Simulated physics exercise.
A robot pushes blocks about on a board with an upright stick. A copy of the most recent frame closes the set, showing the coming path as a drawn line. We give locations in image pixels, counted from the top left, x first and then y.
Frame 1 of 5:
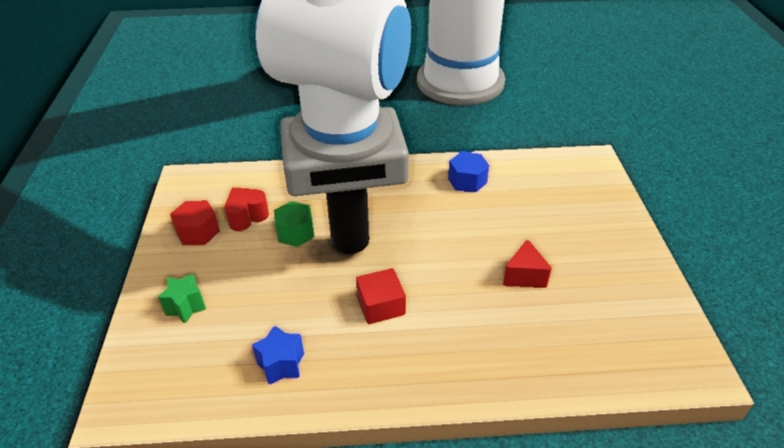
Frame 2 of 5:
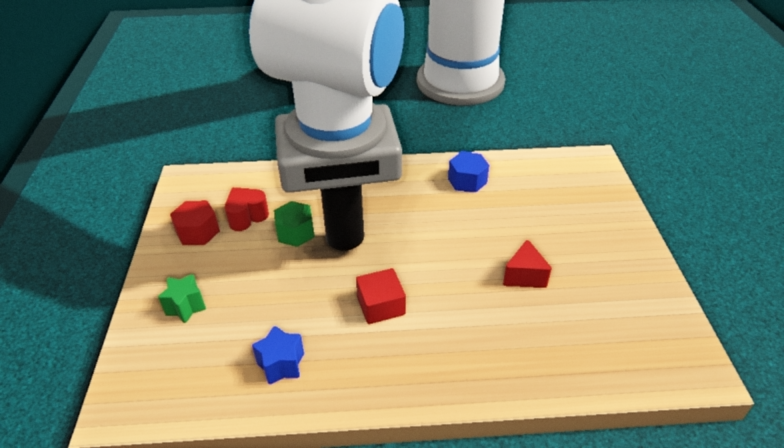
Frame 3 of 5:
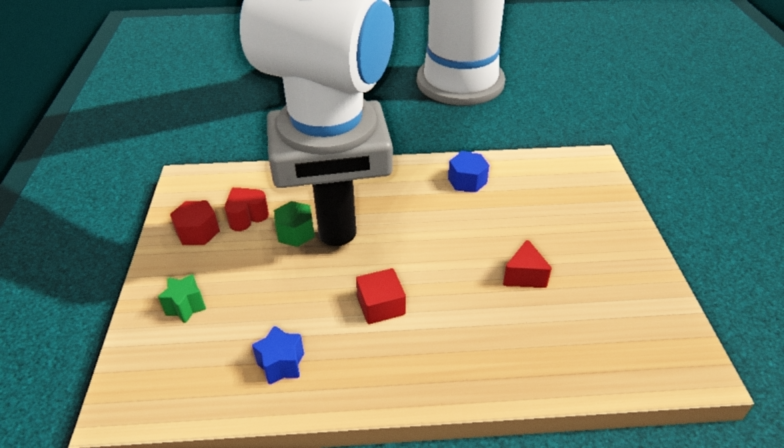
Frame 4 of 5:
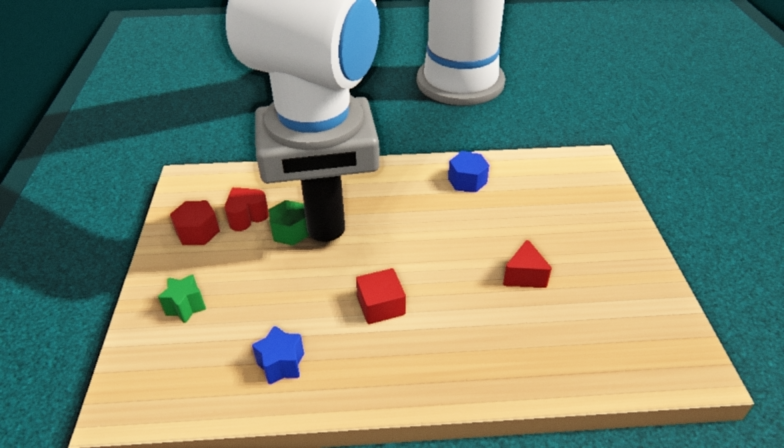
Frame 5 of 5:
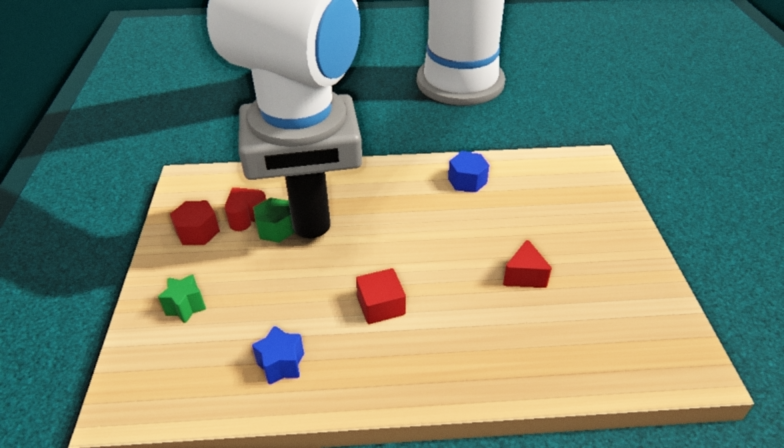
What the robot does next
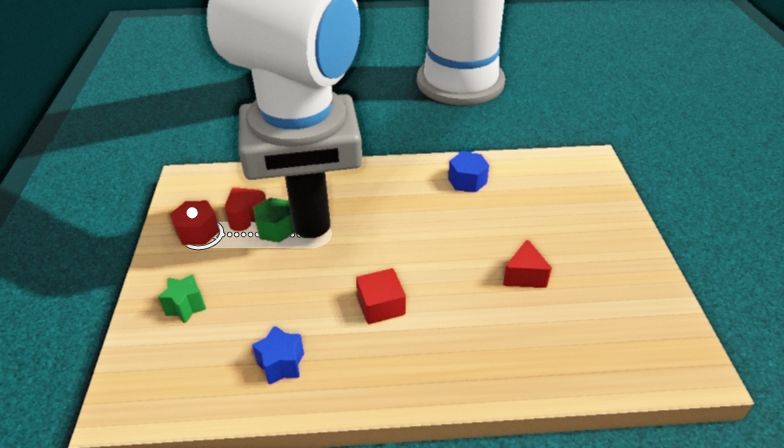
On a wooden board scattered with red, green and blue blocks, a robot arm moved its black stick left to the green hexagonal block, then pushed it a short way toward the red heart-shaped one.
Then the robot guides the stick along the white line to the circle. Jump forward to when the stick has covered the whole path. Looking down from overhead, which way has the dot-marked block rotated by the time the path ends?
In a top view, it turns counterclockwise.
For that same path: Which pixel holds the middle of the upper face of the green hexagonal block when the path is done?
Pixel (194, 192).
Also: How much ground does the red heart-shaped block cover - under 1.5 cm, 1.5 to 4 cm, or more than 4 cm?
It goes beyond 4 cm.
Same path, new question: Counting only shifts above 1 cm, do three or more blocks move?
It seems so.
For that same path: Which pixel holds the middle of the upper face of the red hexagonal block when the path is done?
It sits at (157, 217).
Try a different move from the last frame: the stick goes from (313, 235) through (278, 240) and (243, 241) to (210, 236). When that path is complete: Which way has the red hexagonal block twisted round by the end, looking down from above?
That block twists counter-clockwise.
The drawn path runs from (313, 235) to (203, 235); the dot is on the red hexagonal block.
On the path given first. One third of the way, stick (273, 226); red heart-shaped block (223, 188); green hexagonal block (239, 205), turned 20° clockwise.
Two thirds of the way, stick (236, 225); red hexagonal block (177, 215); red heart-shaped block (214, 178), turned 25° clockwise; green hexagonal block (214, 198), turned 65° clockwise.
At the end, stick (200, 225); red hexagonal block (157, 217), turned 25° anticlockwise; red heart-shaped block (211, 173), turned 55° clockwise; green hexagonal block (194, 192), turned 100° clockwise.
